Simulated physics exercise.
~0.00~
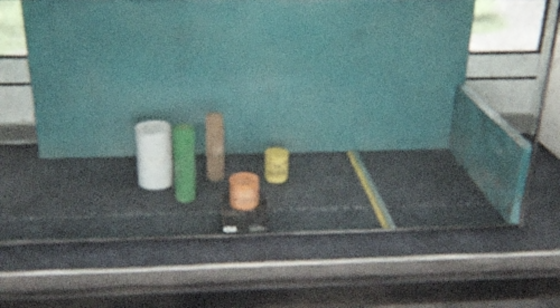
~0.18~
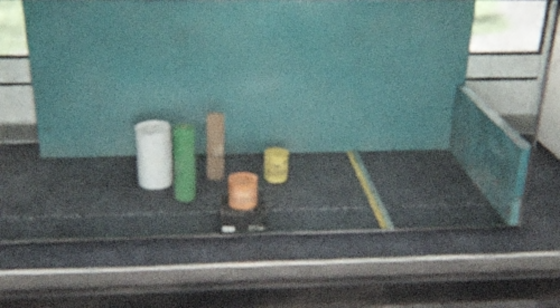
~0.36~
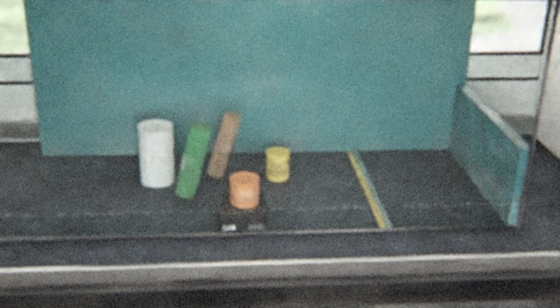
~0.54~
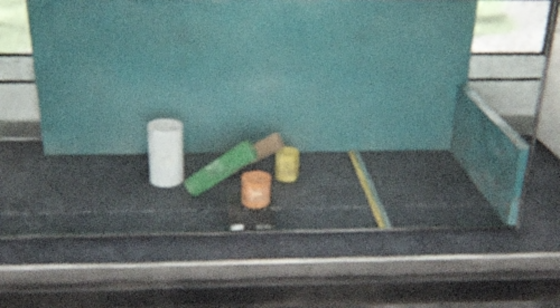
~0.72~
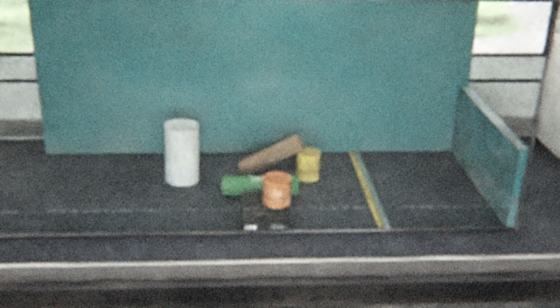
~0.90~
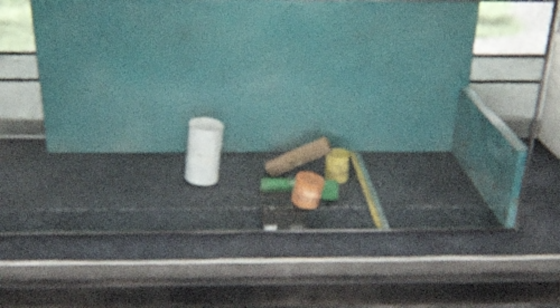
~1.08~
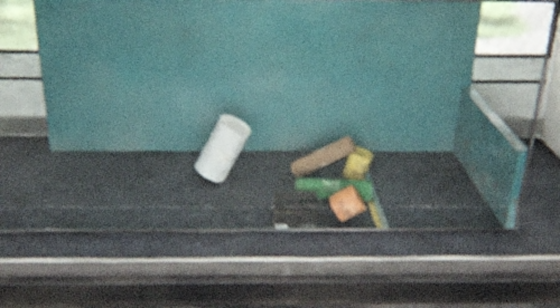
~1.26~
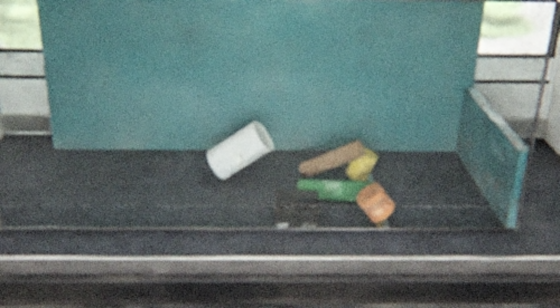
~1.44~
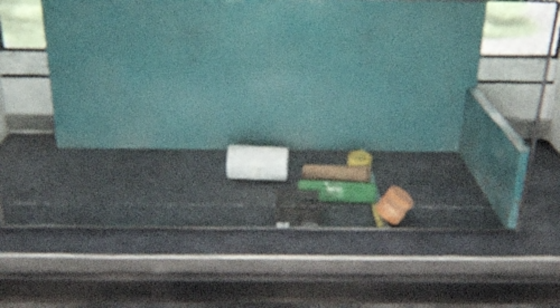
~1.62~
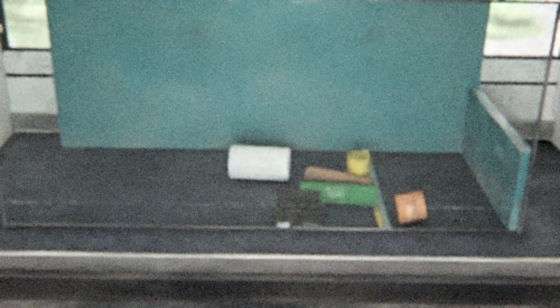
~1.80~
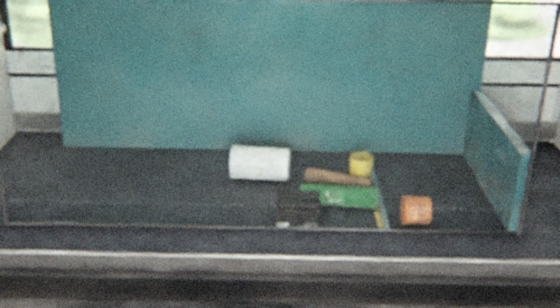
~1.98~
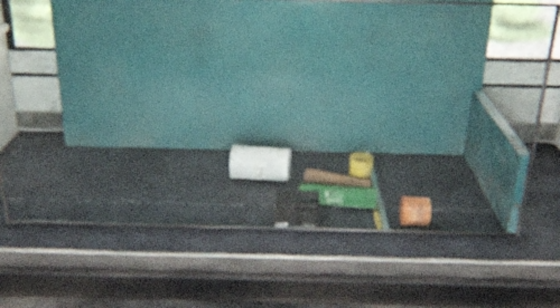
To begin with, a white drum, a green roll and a brown roll stand upright beside a yellow bucket, an orange bucket and a low black carton, all left of a yellow line on a dark floor. The two rolls lean and topple to the right as the goods start sliding that way. The white drum glides along upright, then tips over onto its side, while the yellow bucket tilts near the line and settles back. The orange bucket tips and tumbles across the line. Finally everything lies still, with only the orange bucket beyond the line.
